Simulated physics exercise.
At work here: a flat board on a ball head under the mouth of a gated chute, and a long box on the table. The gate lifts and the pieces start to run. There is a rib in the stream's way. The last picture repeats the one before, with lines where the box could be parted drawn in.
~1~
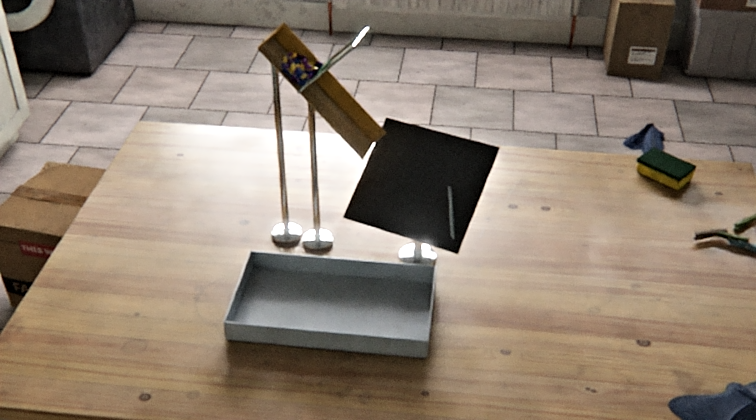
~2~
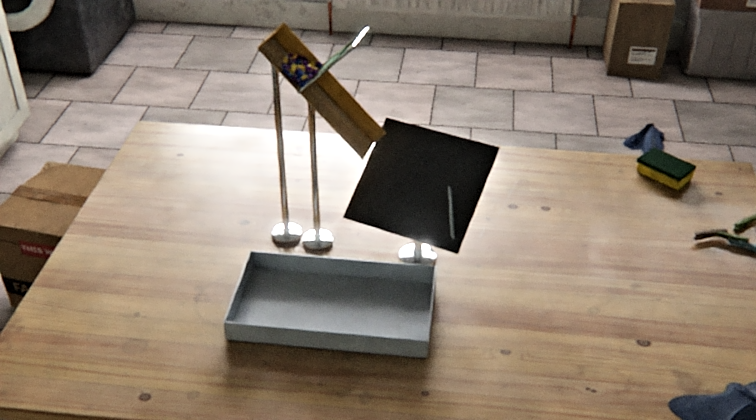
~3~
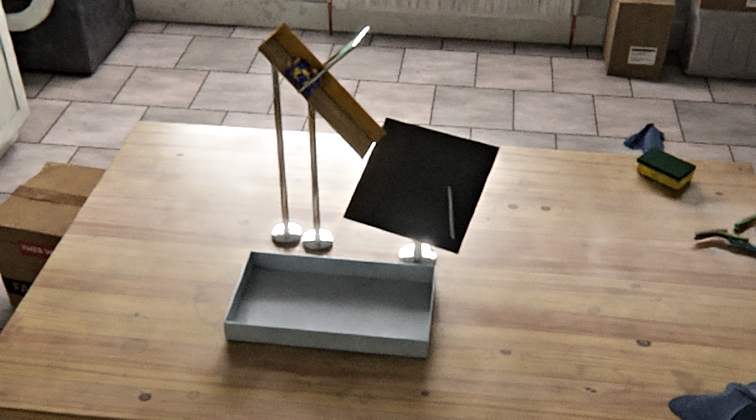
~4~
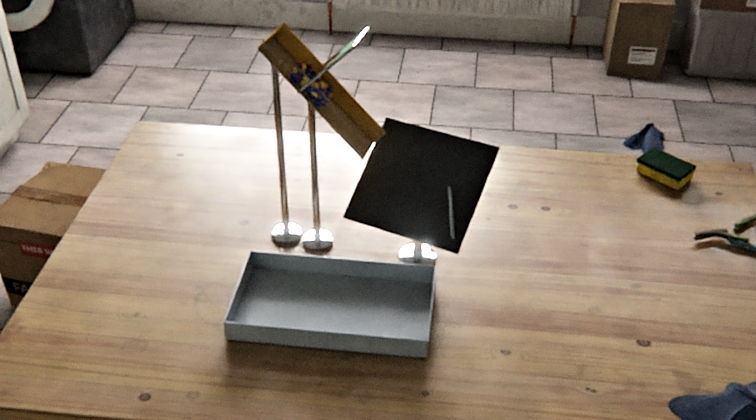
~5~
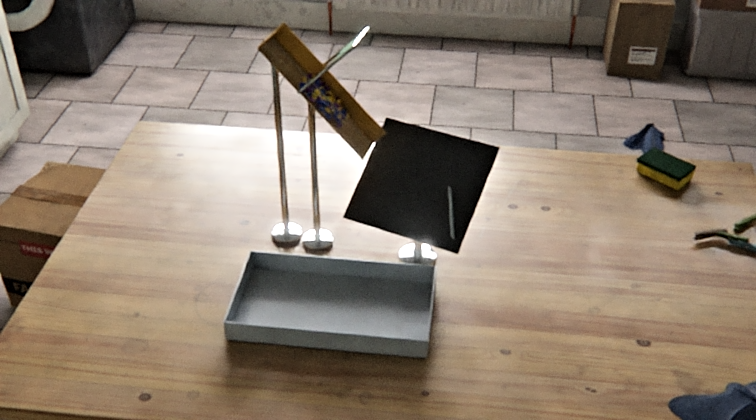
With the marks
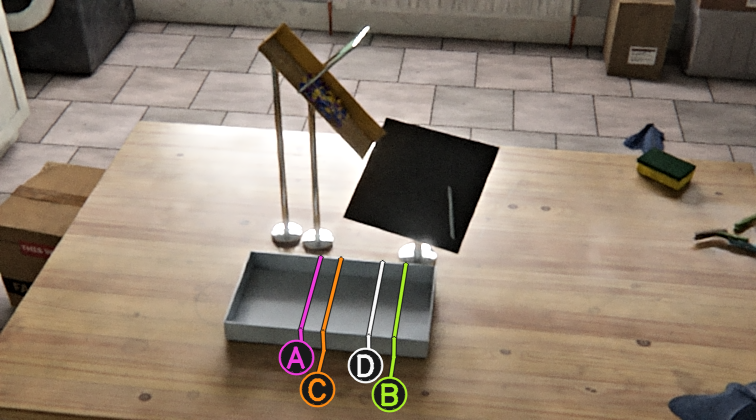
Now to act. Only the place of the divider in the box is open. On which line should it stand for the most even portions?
Take B.
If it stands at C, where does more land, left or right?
Right.
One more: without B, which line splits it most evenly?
The answer is D.
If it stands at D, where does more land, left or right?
More lands on the right.
On the marked copy, line A crosses the front rim at (300, 329); line B crosses the front rim at (394, 337); line C crosses the front rim at (323, 331); line D crosses the front rim at (368, 335).
With A, of what is caught, not one piece on the left of the divider, every piece on the right.
With B, of what is caught, roughly half on the left of the divider, roughly half on the right.
With C, of what is caught, not one piece on the left of the divider, every piece on the right.
With D, of what is caught, roughly a third on the left of the divider, roughly two thirds on the right.
